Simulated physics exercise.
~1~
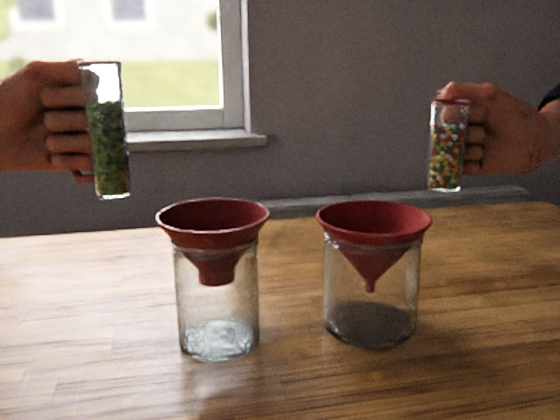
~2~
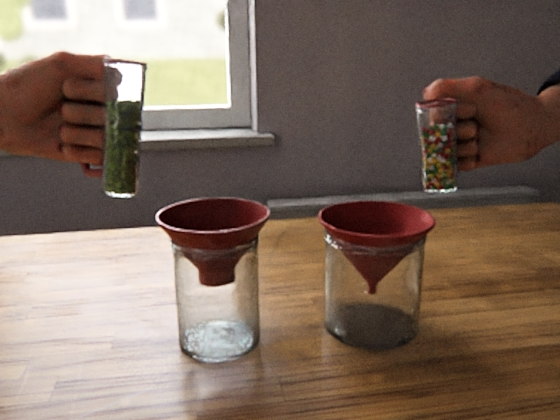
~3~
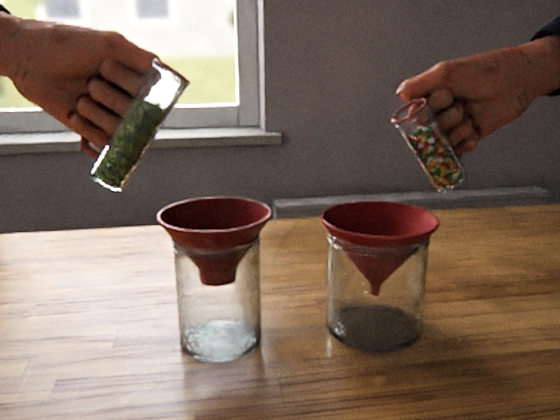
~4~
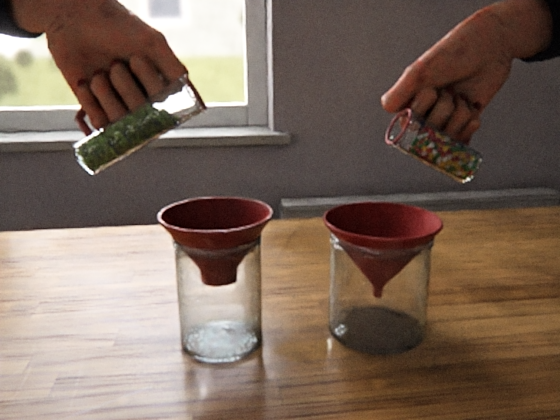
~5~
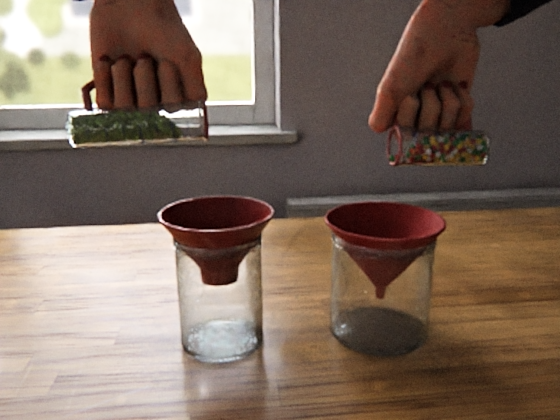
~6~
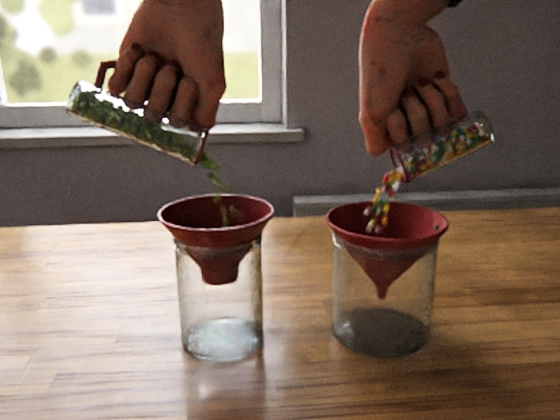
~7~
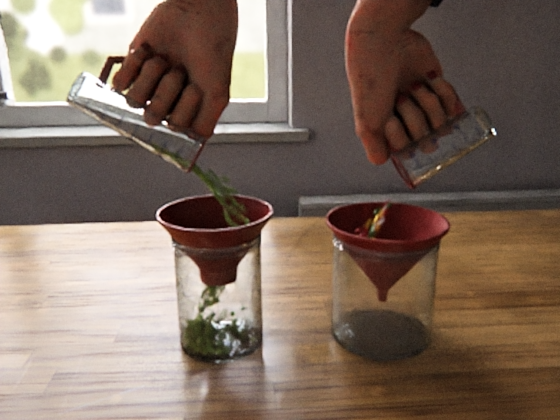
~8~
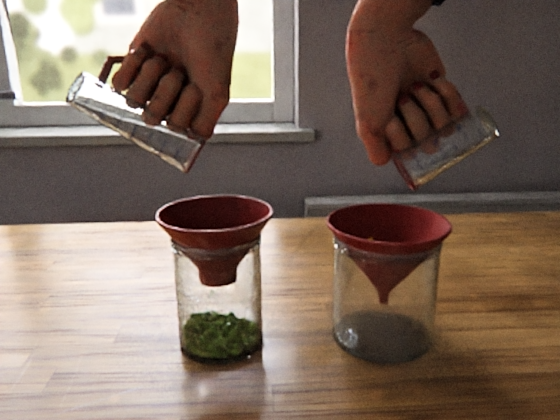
Two red funnels sit in clear glass jars on a wooden table, seen from the front near a window in a grey wall, as the view drifts slightly sideways. A hand on each side holds a clear cup above them, the left filled with green bits, the right with small multicoloured pieces. Both hands tilt the cups inward until the contents spill into the funnels. The green bits run through and pile up in the left jar. The colourful pieces drop into the right funnel and stay stuck there, leaving both cups empty and nothing fallen into the right jar.
